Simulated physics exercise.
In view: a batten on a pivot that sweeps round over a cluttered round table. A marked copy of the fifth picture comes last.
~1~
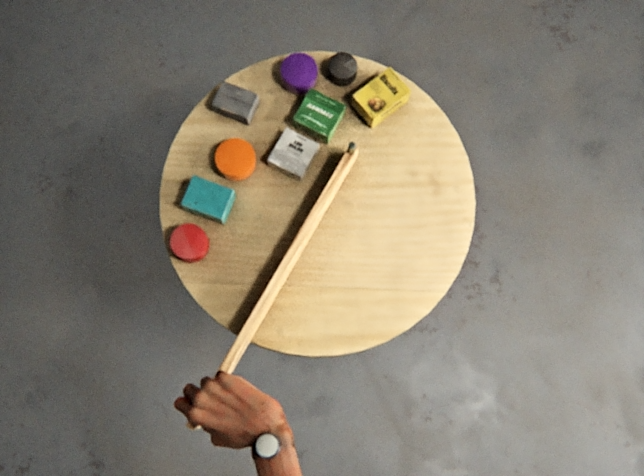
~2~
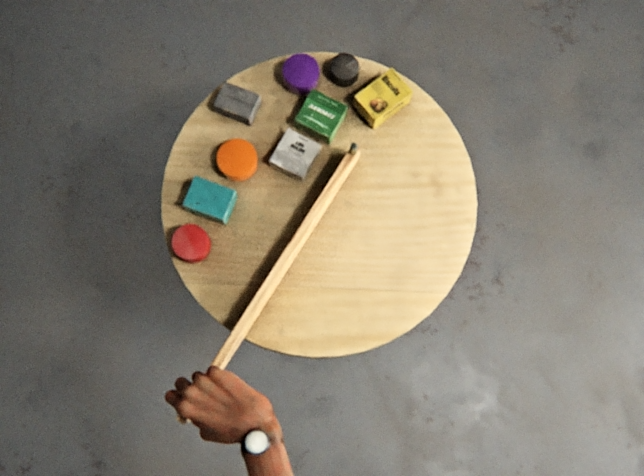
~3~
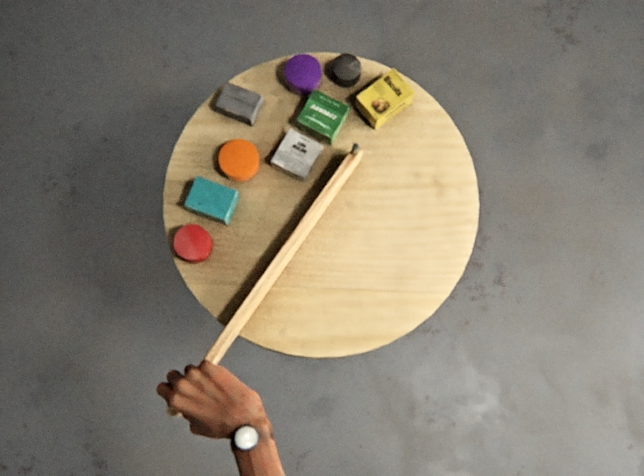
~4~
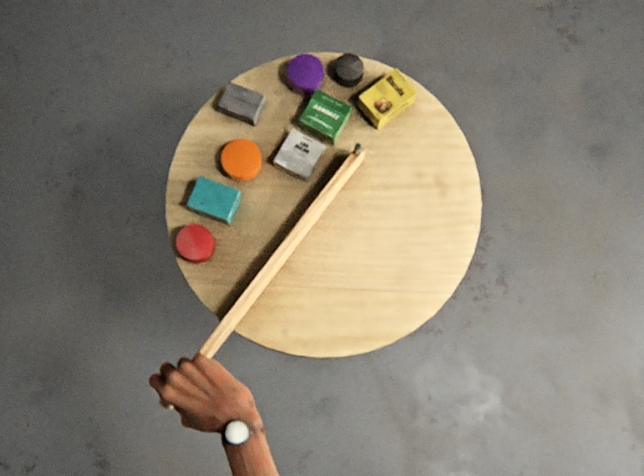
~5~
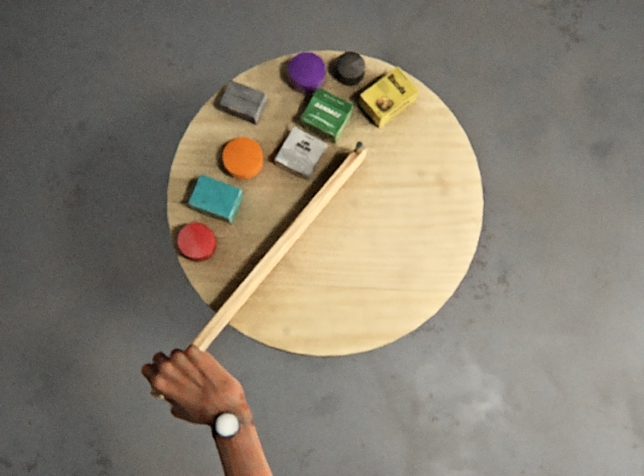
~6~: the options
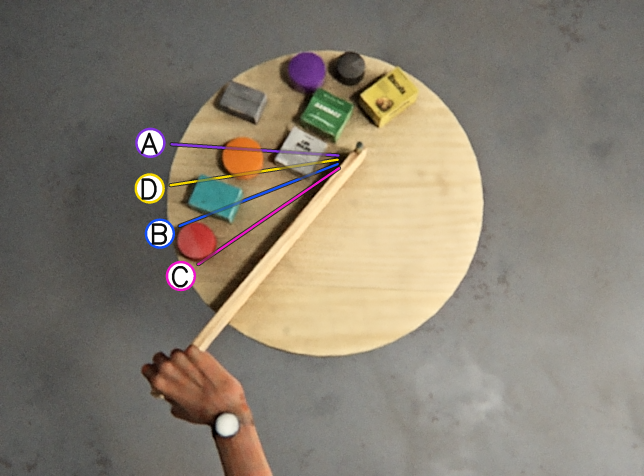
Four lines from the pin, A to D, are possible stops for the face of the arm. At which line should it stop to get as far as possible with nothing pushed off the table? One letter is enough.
It should halt at B.
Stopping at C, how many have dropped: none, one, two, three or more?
By then, none.
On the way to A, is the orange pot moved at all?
By then, yes.
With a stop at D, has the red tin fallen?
By then, yes.
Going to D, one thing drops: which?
The red tin.
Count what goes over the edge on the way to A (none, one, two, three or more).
In all, one.
On the marked copy, A at (255, 150); B at (260, 194); C at (270, 216); D at (254, 173).
With B. Early on, arm (277, 217); black tin (351, 69); red tin (197, 242).
Further on, arm (265, 200); red tin (185, 224); black tin (351, 69).
At the end, arm (260, 189); red tin (176, 206); turquoise block (210, 183); nothing has fallen.
As for the rest, A drops the red tin; C is safe but short; D drops the red tin.
